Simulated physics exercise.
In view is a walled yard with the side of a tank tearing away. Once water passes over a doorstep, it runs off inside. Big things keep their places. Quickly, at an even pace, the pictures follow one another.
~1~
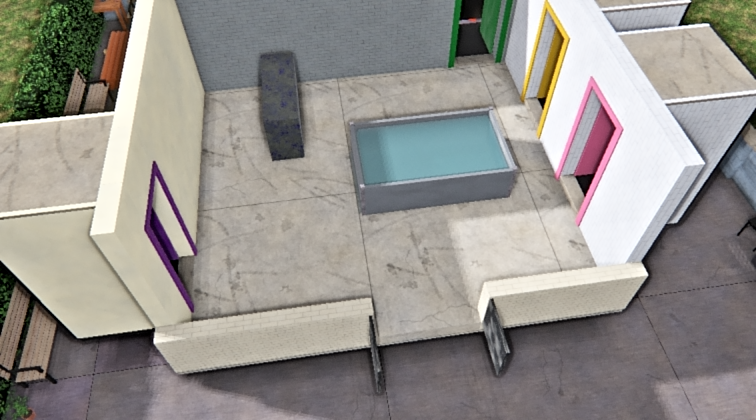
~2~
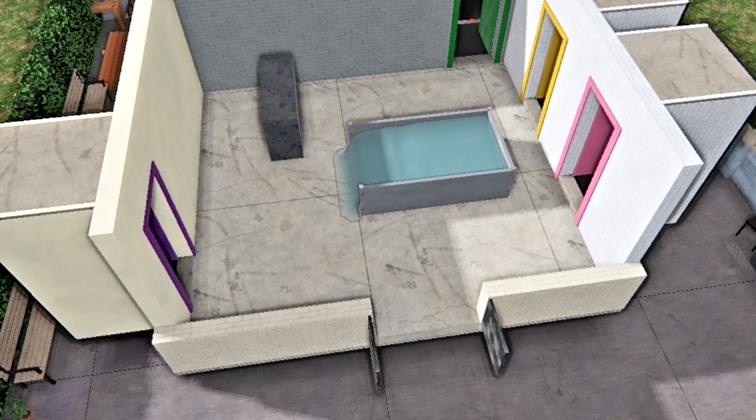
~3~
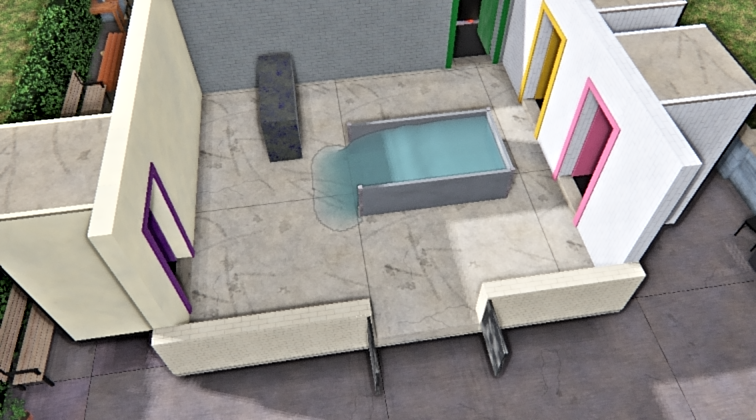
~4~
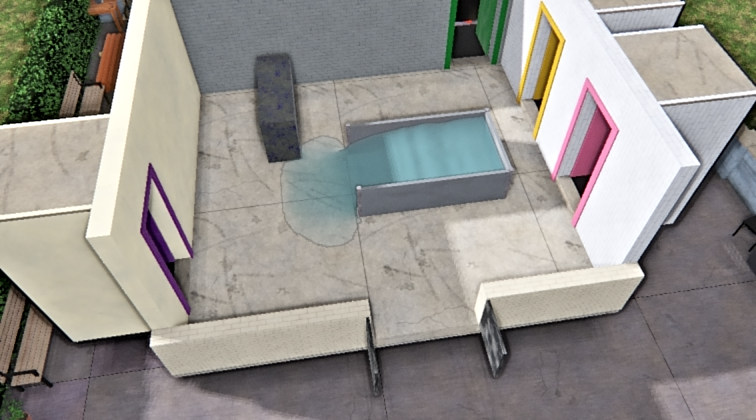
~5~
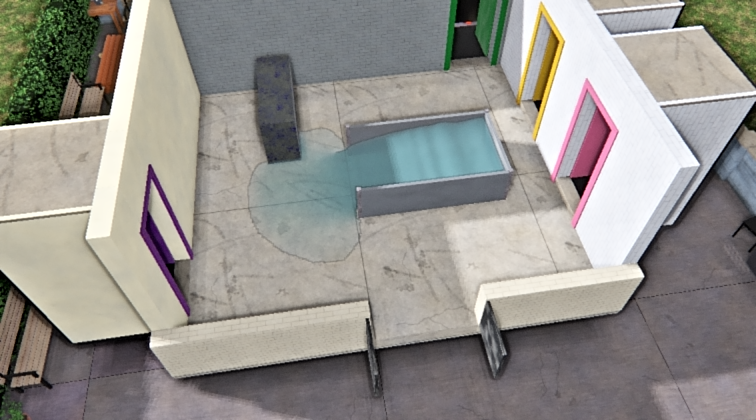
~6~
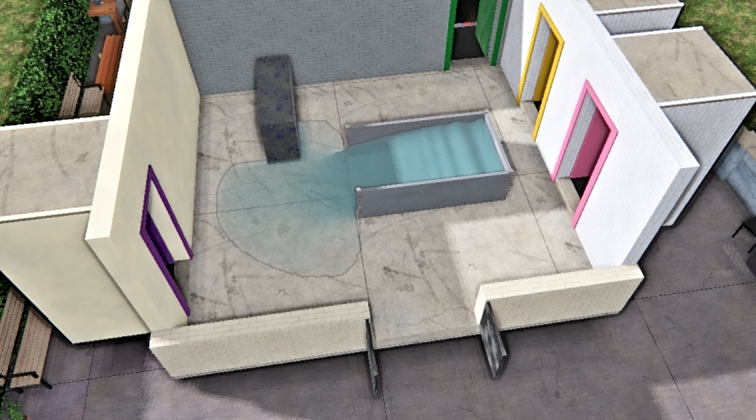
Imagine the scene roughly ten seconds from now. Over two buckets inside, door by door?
The pink door doesn't get too much water coming through. The yellow door doesn't get too much water coming through. The green door doesn't get too much water coming through. The purple door gets too much water coming through.
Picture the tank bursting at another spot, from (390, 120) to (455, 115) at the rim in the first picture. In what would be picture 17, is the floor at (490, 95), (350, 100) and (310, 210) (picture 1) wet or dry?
Taken in turn they're swamped, swamped and unwetted.
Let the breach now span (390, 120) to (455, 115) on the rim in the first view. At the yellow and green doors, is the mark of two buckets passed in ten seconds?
Note - yellow door: Short of the mark, green door: Past the mark.
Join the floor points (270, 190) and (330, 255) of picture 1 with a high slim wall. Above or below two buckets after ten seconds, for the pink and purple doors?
Pink falls short; purple falls short.
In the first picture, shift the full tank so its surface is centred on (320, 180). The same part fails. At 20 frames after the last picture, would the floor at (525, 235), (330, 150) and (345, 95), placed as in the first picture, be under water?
In the order asked: Not reached, not reached, reached by the flood.
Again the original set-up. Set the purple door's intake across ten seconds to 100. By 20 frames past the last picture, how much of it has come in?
Estimate: Roughly 45 %.
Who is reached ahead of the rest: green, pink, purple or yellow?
The answer here is the purple door.
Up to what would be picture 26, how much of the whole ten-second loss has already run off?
Estimate: 30 %.
A moment on, water covers 30 % of the floor; the pink door not reached, the yellow door not reached, the green door not reached, the purple door under two buckets in.
Next, water covers 40 % of the floor; the pink door not reached, the yellow door not reached, the green door not reached, the purple door over two buckets in.
Then, water covers 50 % of the floor; the pink door not reached, the yellow door not reached, the green door not reached, the purple door far over two buckets in.
Later, water covers 90 % of the floor; the pink door wet at the sill, nothing in, the yellow door wet at the sill, nothing in, the green door wet at the sill, nothing in, the purple door far over two buckets in.
In the end, water covers 95 % of the floor; the pink door wet at the sill, nothing in, the yellow door wet at the sill, nothing in, the green door under two buckets in, the purple door far over two buckets in.
